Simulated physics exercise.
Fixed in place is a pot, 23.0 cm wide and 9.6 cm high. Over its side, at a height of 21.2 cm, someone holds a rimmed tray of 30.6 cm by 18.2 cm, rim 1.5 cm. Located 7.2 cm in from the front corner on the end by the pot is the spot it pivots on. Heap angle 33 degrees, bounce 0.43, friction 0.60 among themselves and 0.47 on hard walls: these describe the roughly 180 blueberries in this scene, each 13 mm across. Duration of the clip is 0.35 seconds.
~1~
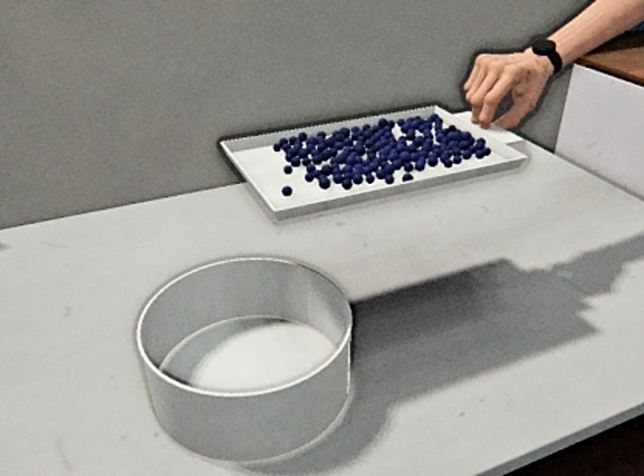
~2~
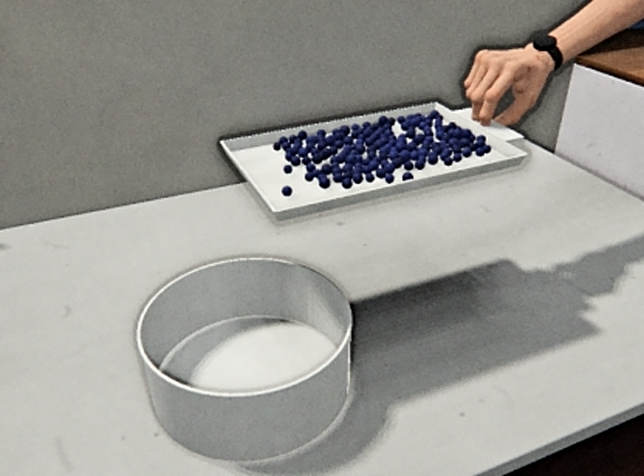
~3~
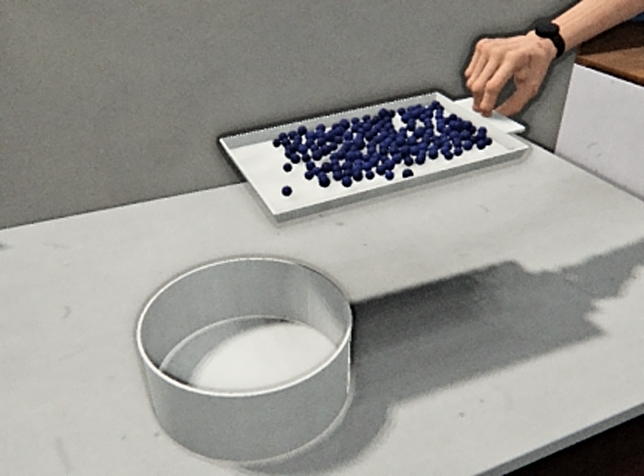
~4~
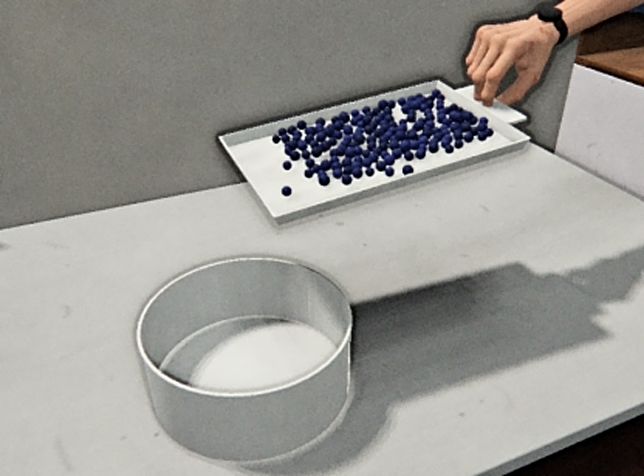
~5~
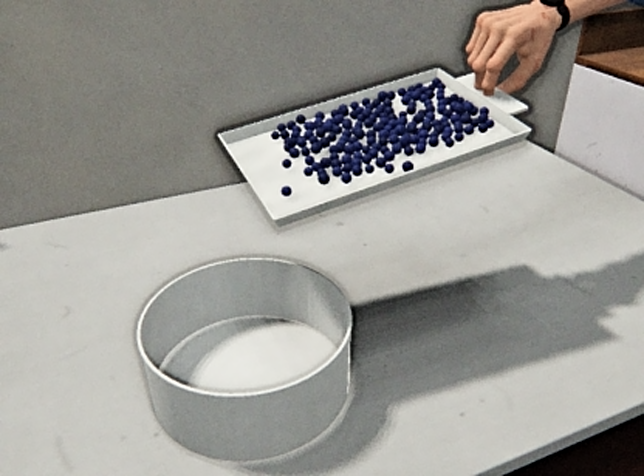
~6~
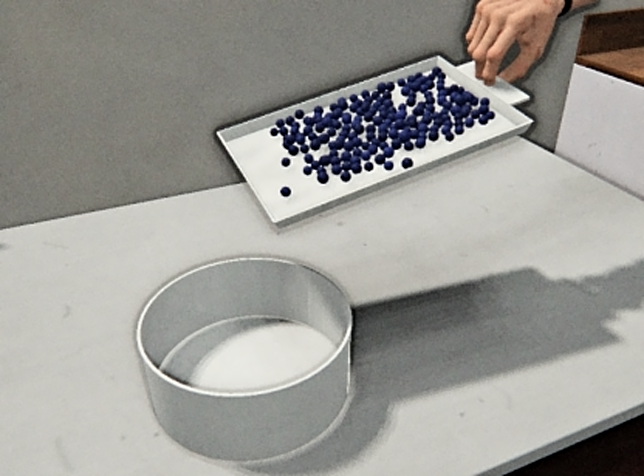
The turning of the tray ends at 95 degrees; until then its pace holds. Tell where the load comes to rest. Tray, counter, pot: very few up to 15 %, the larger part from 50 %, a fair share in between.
Tray very few; counter very few; pot the larger part.
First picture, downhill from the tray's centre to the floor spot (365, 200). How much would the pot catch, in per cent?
About 65 per cent.
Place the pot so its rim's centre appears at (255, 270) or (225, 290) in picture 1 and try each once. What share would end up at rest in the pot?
Some 70 and 85 per cent.
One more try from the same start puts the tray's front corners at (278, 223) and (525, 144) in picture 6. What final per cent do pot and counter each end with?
In the pot: 55 per cent; on the counter: 45 per cent.
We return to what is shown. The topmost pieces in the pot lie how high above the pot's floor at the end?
I'd put it at close to 2.5 centimetres.
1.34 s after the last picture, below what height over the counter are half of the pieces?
Median height: Approx. 24 cm.
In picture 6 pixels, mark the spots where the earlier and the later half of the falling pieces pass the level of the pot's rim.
Earlier half at about (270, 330), later half at about (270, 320) in pixels.
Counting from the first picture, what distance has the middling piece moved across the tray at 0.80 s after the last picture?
It has moved some 8 cm from its start.
Then, 0.80 s after the last picture, tilt 51 degrees; the tray holds 95 %, the pot 0 %.
Then, 1.34 s after the last picture, tilt 77 degrees; the tray holds 80 %, the pot 5 %.
Then, 1.94 s after the last picture, tilt 95 degrees; the tray holds 0 %, the pot 95 %.
In the end, tray 0 %, counter 5 %, pot 95 %.
